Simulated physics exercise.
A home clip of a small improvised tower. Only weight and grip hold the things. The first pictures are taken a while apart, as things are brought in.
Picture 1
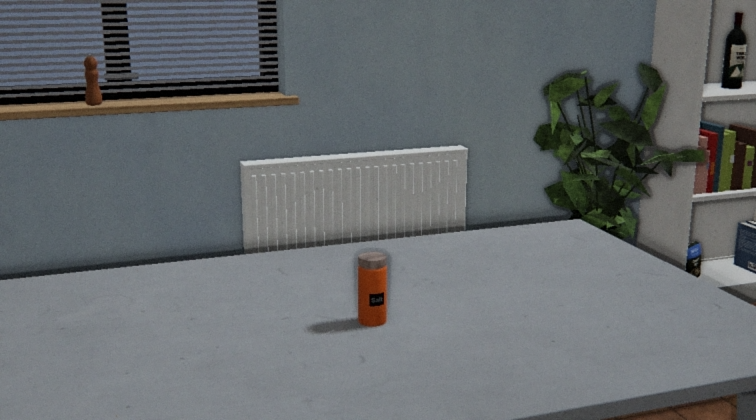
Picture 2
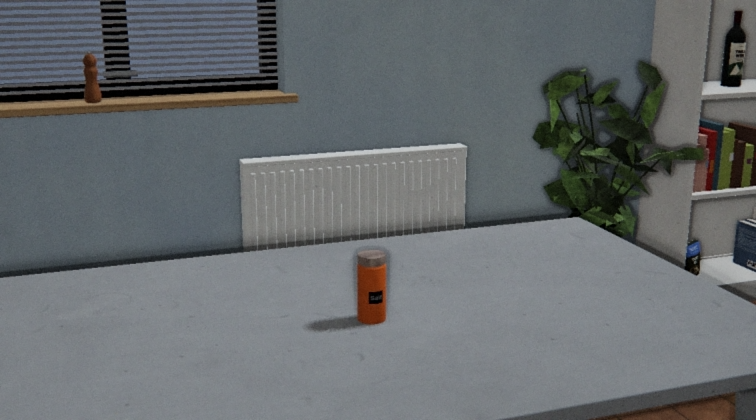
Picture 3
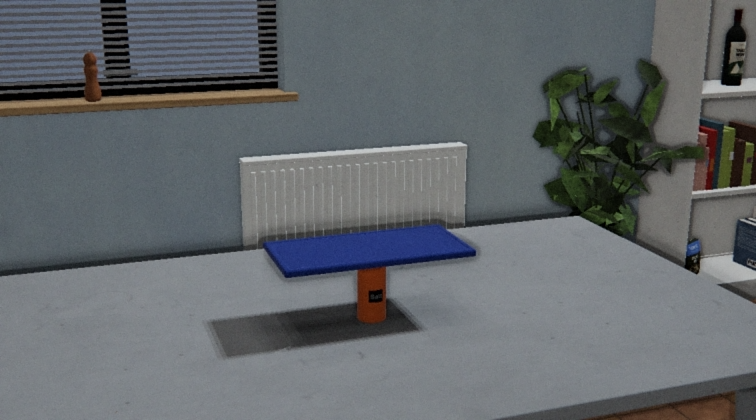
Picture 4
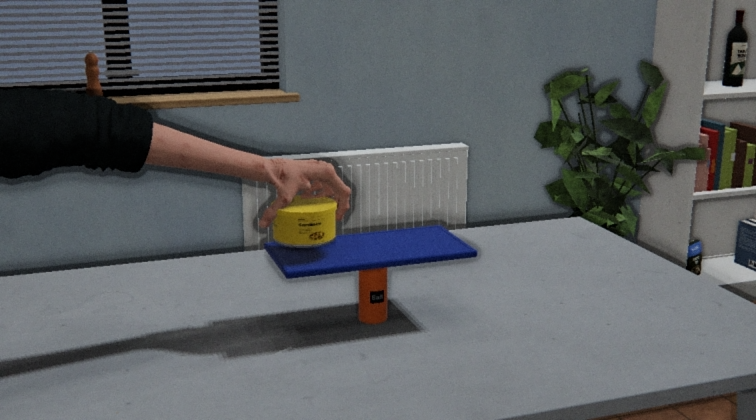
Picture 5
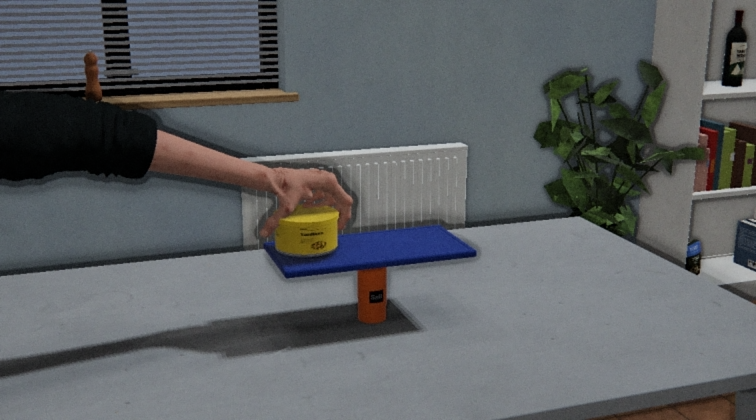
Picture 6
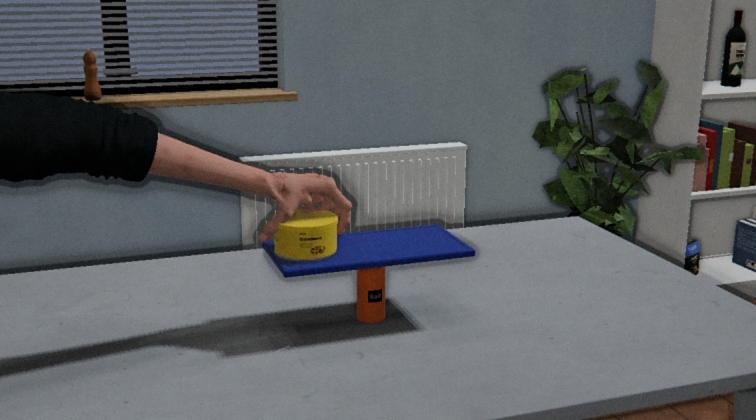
An orange shaker stands on a large grey table, seen from slightly above by a still camera, in a blue-grey room with a white radiator, a window blind at left, and a leafy plant and shelves at right. A flat blue board then appears across the shaker's top. From the left, a dark-sleeved arm lowers a yellow tub onto the board's left end and keeps hold of it.
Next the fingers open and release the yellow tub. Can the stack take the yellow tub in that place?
It gives way.
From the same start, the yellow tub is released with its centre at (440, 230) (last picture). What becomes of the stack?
Then it comes apart.
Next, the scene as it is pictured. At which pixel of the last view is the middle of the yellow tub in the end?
At about (303, 293).
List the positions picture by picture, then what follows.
In the first frame, the last thing is not in view yet; orange shaker (372, 289).
In the second frame, the last thing is not in view yet; orange shaker (372, 287).
In the third frame, the last thing is not in view yet; orange shaker (372, 285).
The fourth frame shows coming down; yellow tub (304, 221); orange shaker (373, 286).
The fifth frame shows coming down; yellow tub (306, 230); orange shaker (372, 286).
The sixth frame shows set down, still held; yellow tub (305, 235); orange shaker (371, 285).
Then, 0.30 s after the last picture, yellow tub now fallen; blue lid tipped 55° from how it was.
Then, 0.50 s after the last picture, blue lid tipped 56° from how it was.
At rest, fallen, yellow tub; tipped over in the stack, blue lid; orange shaker in place. Seen from the same camera at the end, yellow tub near (303, 293). The stack loses its balance.
